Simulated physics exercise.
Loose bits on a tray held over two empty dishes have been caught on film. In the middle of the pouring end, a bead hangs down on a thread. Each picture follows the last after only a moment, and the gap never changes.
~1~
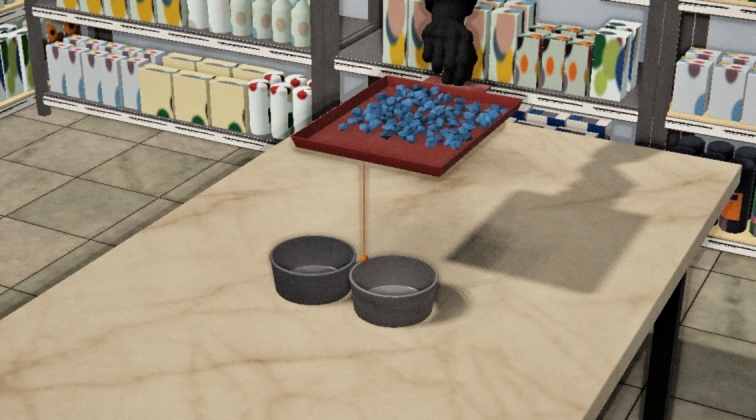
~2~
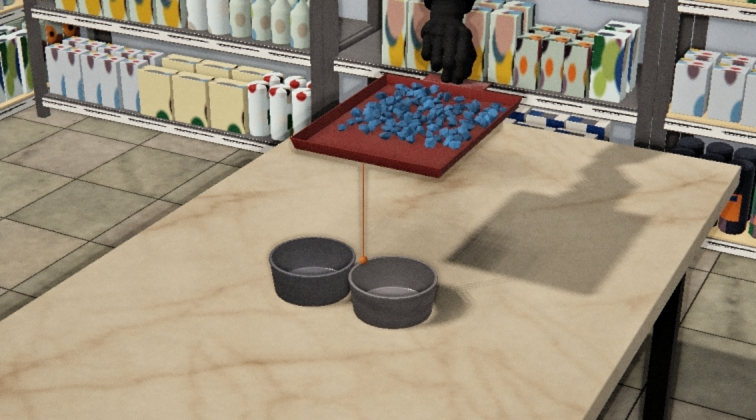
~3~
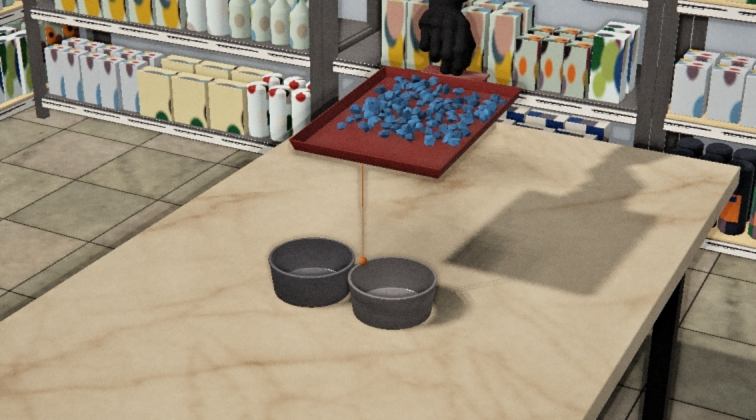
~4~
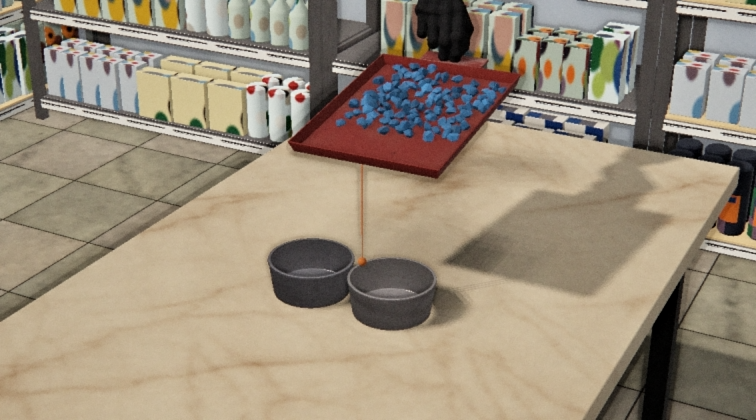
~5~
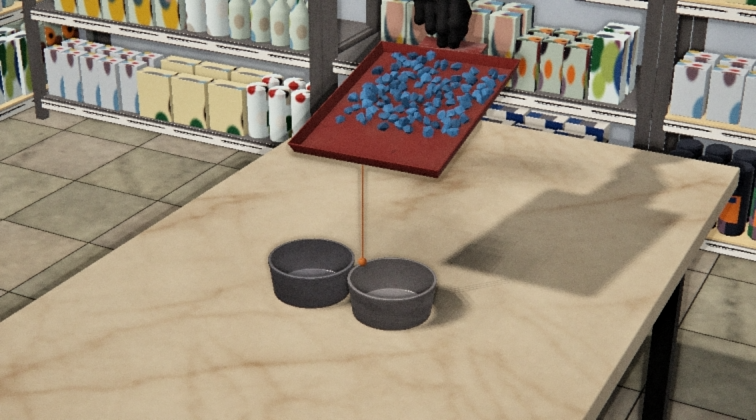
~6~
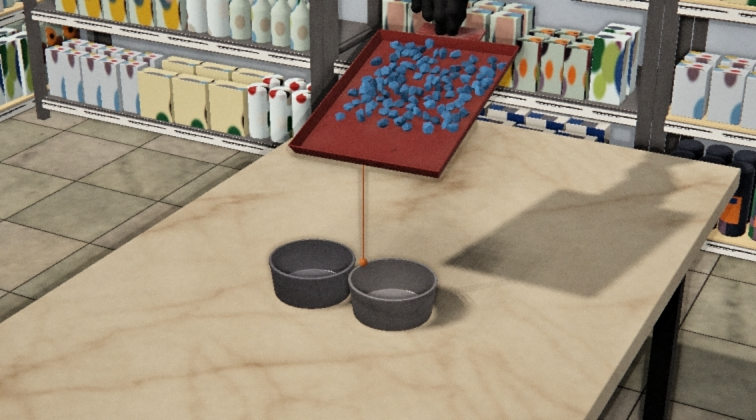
In the video, a black-gloved hand gradually raises the far end of a red tray scattered with small blue pieces, tilting it toward two empty dark dishes on a table, while the pieces shift slightly and an orange bead hangs below.
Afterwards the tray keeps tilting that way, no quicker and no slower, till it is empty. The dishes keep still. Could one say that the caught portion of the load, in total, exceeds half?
No, it falls short of half.
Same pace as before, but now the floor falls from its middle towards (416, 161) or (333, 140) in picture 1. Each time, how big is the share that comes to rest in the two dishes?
About 30 %, then 70 %.
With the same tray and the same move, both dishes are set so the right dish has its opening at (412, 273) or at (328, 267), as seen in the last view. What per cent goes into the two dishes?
About 0 per cent, then about 30 per cent.
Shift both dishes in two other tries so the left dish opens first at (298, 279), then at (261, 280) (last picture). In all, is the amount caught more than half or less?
The dishes end up with the greater share in the first try and the greater share in the second.
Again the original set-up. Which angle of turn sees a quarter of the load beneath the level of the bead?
At some 75 degrees.
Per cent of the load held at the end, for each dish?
The left dish ends up with around 20 percent of the load, the right dish with around 0 percent.
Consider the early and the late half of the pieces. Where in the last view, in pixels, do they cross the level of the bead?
Earlier portion about (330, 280); later portion about (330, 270).
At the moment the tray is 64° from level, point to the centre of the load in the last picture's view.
Near (348, 157).
Soon after the last picture, tray tipped steeply; most on the tray; about a quarter in the air.
A little later, tray tipped past a quarter turn; a small part on the tray; a small part in the left dish; about two thirds outside both; a small part in the air.
Later still, tray tipped past a quarter turn; a stray few in the right dish; about a quarter in the left dish; most outside both.
At rest, tray tipped past a quarter turn; a stray few in the right dish; about a quarter in the left dish; most outside both.
